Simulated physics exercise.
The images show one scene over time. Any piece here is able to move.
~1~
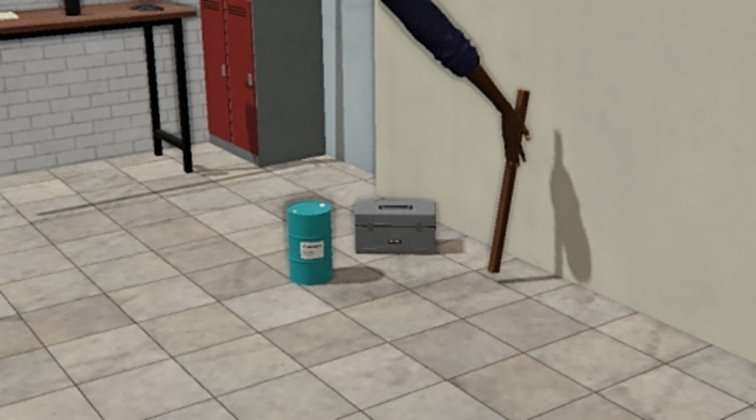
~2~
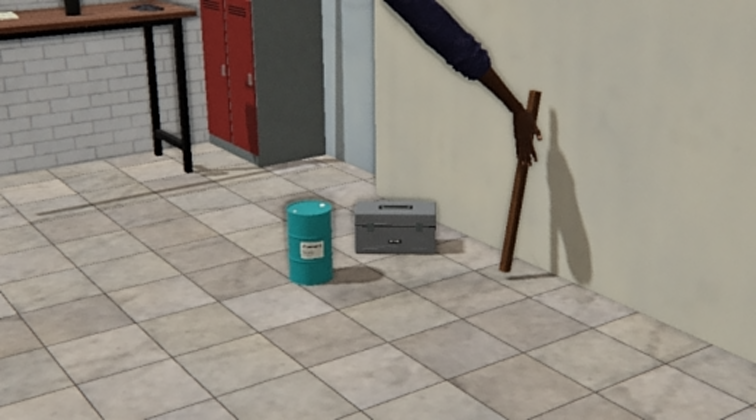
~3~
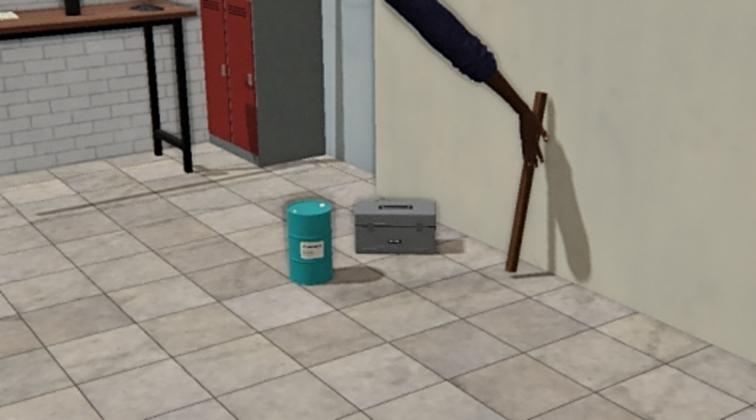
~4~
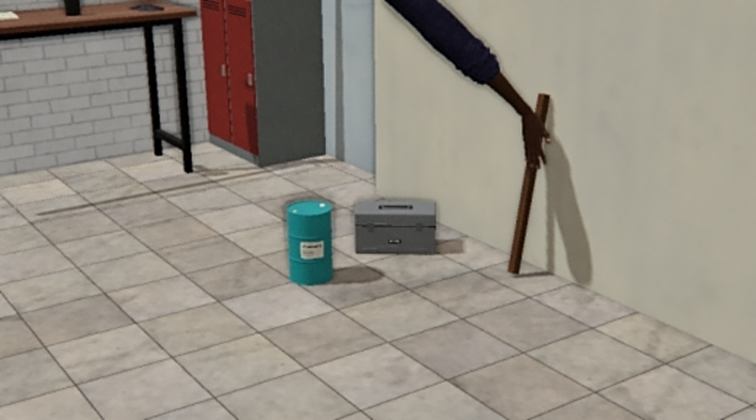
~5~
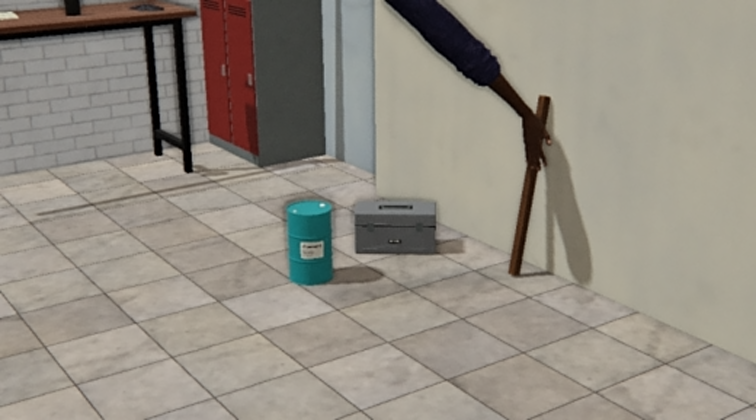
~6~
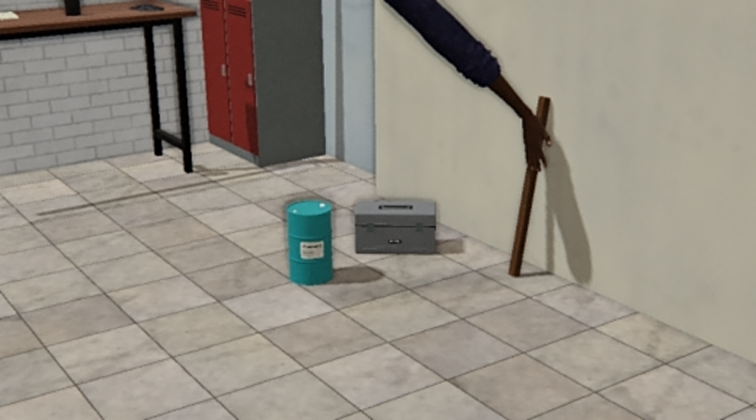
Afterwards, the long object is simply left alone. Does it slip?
No.
Then, 0.40 s after the last picture, nothing has stirred.
Then, 0.90 s after the last picture, brown pole resting near (529, 188).
At rest, all 3 in place. Seen from the same camera at the end, brown pole near (529, 188). The pole remains leaning.
